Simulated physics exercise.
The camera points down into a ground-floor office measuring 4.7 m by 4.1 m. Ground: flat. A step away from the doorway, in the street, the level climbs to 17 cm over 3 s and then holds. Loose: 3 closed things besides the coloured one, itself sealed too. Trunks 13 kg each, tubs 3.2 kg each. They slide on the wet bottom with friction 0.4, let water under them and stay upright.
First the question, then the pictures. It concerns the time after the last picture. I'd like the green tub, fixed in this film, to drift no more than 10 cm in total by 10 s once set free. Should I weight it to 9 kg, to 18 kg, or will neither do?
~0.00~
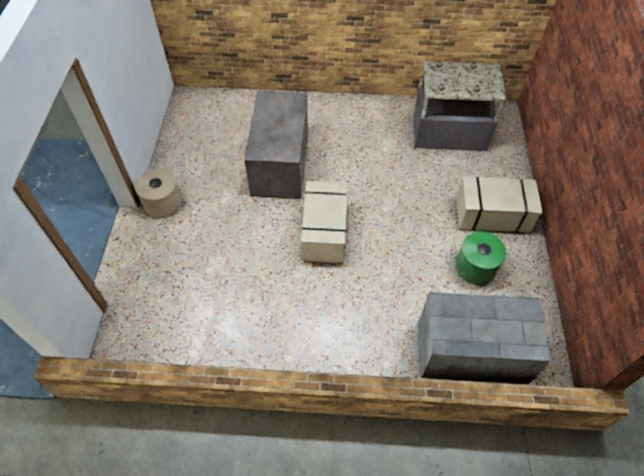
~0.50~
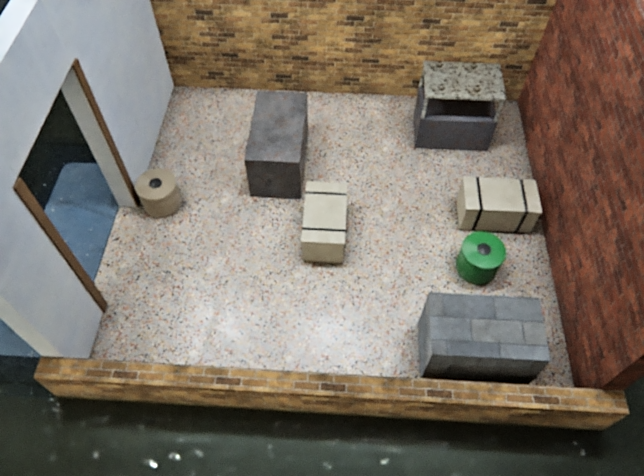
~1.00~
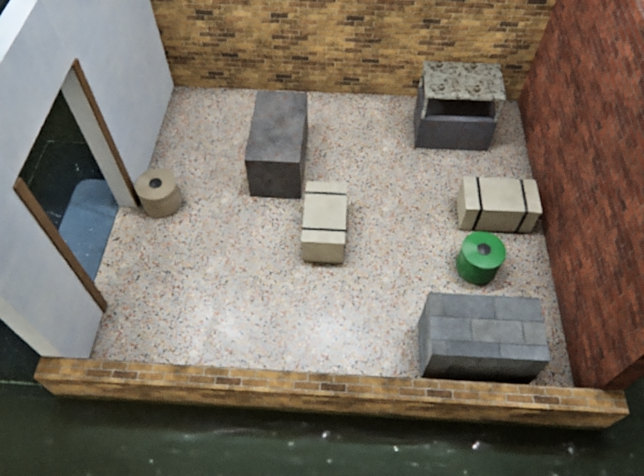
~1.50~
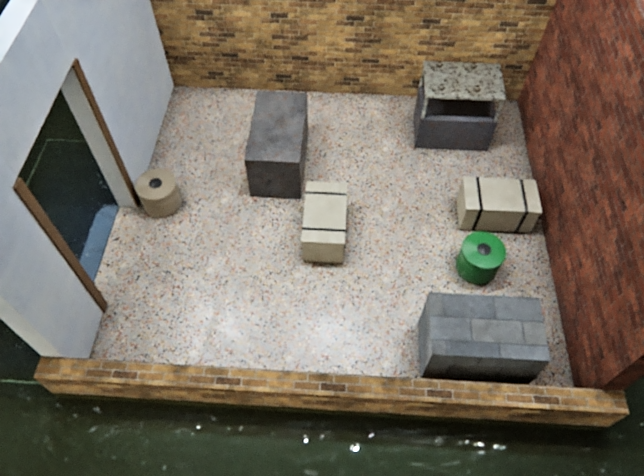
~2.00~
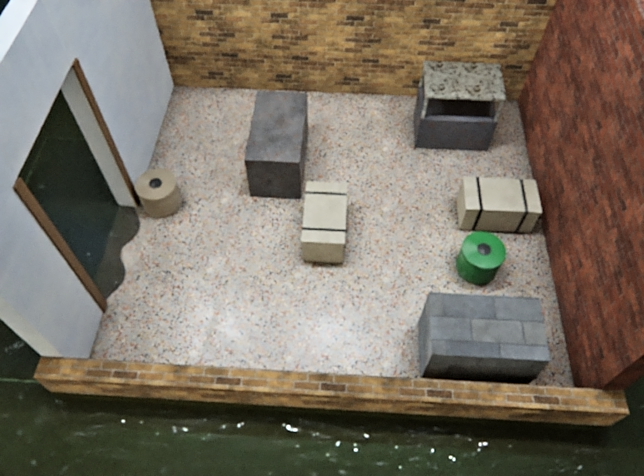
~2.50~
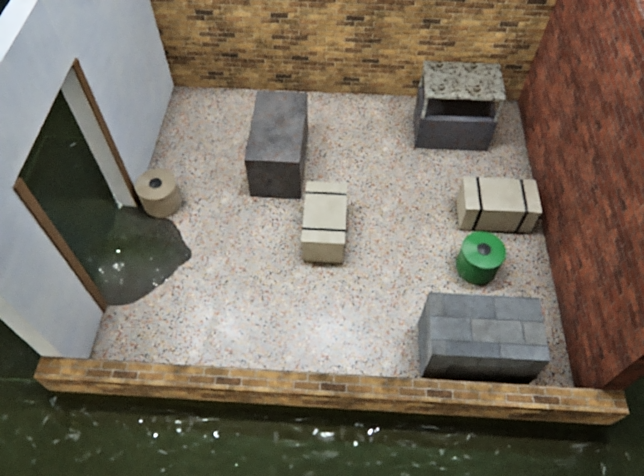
Go for 18 kg.
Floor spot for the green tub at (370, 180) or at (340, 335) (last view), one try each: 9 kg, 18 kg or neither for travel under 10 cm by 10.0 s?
Taking them in turn, the lighter mass keeps it, and only the heavier mass keeps it.
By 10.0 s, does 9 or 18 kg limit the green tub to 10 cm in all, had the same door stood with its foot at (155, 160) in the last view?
There even the lighter works.
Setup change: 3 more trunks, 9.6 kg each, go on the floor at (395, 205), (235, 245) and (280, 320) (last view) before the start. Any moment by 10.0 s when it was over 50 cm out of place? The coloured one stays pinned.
Result, in turn - exceeds it; exceeds it; exceeds it.
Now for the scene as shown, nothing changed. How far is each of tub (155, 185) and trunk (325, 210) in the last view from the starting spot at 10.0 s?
In turn: 40 cm, 150 cm.
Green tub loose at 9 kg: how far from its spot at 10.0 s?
It would be some 60 cm from its spot.
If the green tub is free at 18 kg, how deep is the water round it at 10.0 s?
Something like 7 centimetres.
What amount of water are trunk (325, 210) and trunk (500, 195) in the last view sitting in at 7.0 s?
Roughly 6 and 2 cm.
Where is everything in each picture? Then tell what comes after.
In the first frame, the green tub at (484, 250), on the bottom; water covers 0.0 m2; 0 of 4 have shifted.
In the second frame, the green tub at (484, 250) rests on the ground; 0.0 m2 under water; 0 of 4 have shifted.
In the third frame, the green tub at (484, 250), on the bottom; water covers 0.0 m2; 0 of 4 have shifted.
In the fourth frame, the green tub at (484, 250) rests on the ground; water covers 0.0 m2; 0 of 4 have shifted.
In the fifth frame, the green tub at (484, 250), on the bottom; 0.0 m2 under water; 0 of 4 have shifted.
In the sixth frame, the green tub at (484, 250) rests on the ground; 0.6 m2 under water; 0 of 4 have shifted.
After 3.5 s the green tub would be 0 cm from its start with 9 kg and 0 cm from its start with 18 kg; 0 cm of water round it then.
After 4.5 s the green tub would be 0 cm from its start with 9 kg and 0 cm from its start with 18 kg; 0 cm of water round it then.
After 7.0 s the green tub would be 12 cm from its start with 9 kg and 1 cm from its start with 18 kg; 4 cm of water round it then.
After 10.0 s the green tub would be 58 cm from its start with 9 kg and 1 cm from its start with 18 kg; 7 cm of water round it then.
